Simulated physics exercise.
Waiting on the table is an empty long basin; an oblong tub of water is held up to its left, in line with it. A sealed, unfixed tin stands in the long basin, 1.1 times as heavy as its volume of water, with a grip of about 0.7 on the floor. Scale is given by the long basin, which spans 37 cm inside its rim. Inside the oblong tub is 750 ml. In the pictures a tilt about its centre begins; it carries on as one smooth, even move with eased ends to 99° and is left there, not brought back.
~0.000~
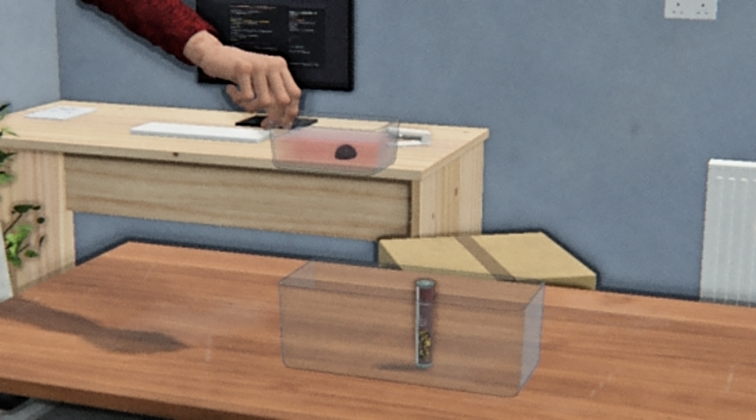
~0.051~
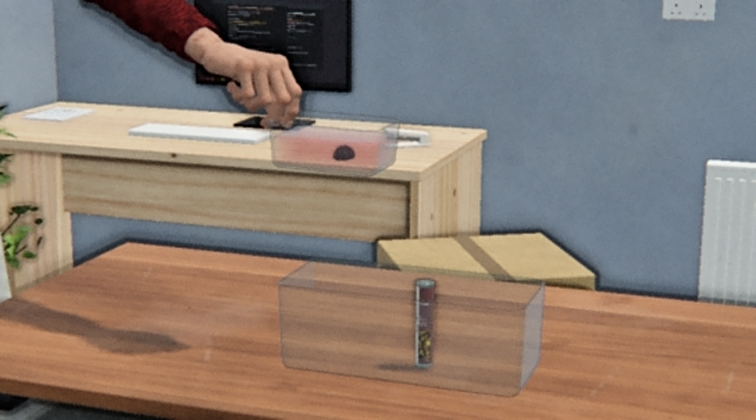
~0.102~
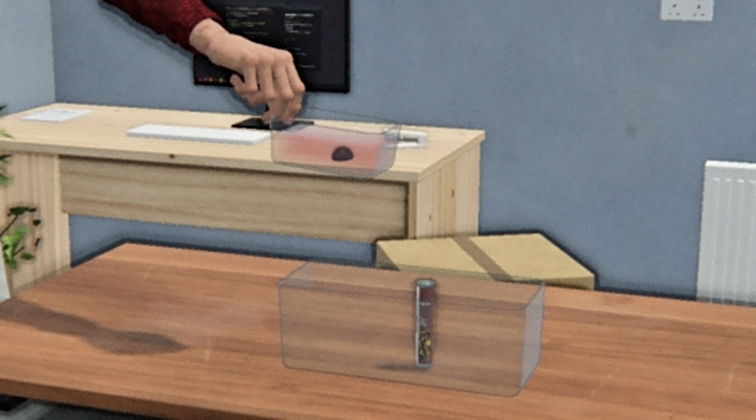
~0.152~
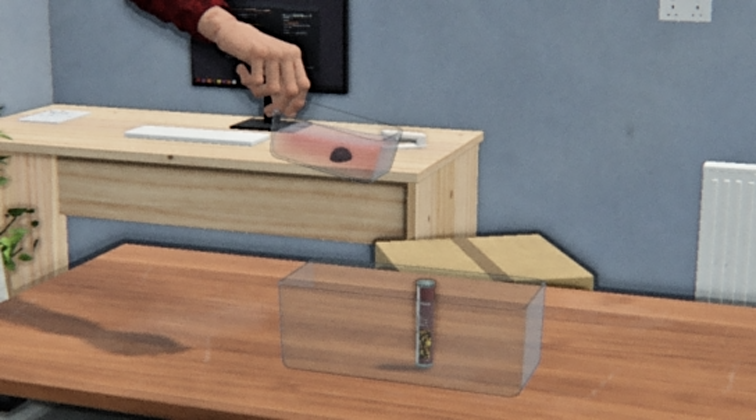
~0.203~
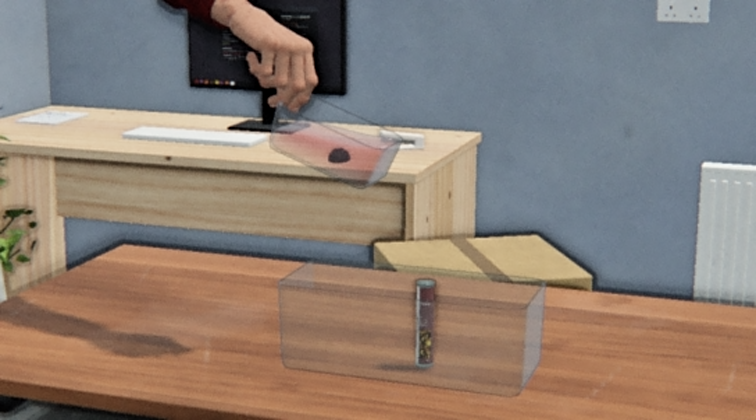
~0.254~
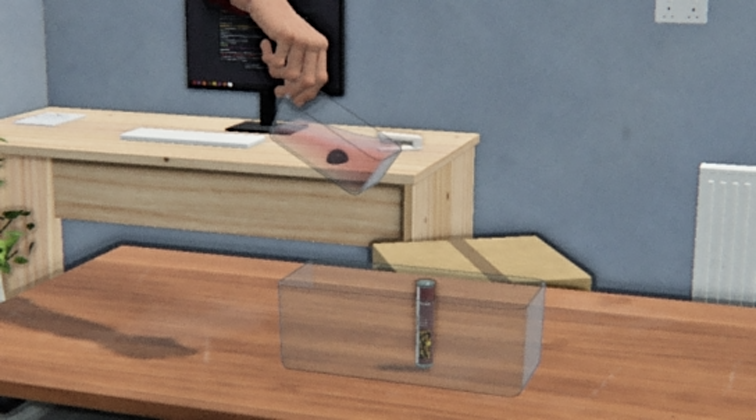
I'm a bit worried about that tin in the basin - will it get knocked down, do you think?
No, watch, it's going to keep its feet.
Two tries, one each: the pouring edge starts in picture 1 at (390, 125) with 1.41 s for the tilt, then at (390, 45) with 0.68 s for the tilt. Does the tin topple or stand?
First it stays on its base; then it stays on its base.
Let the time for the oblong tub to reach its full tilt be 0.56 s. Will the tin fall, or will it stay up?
The tin stays on its base.
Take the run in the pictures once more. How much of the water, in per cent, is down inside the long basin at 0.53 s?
I'd estimate some 22 percent of the liquid.
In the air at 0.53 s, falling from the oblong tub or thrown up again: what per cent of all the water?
Close to 64 in a hundred.
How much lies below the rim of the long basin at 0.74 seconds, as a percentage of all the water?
88 per cent, give or take a little.
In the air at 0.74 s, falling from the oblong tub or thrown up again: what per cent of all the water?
About 5 percent.
After 0.53 s the tilt is 88° and 15 per cent is still to pour; the tin stands where it began.
After 0.74 s the tilt is 99° and 3 per cent is still to pour; the tin stands where it began.
After 0.95 s the tilt is 99° and 0 per cent is still to pour; the tin stands where it began.
After 1.18 s the tilt is 99° and 0 per cent is still to pour; the tin stands where it began.
In the end the tin stands where it began.
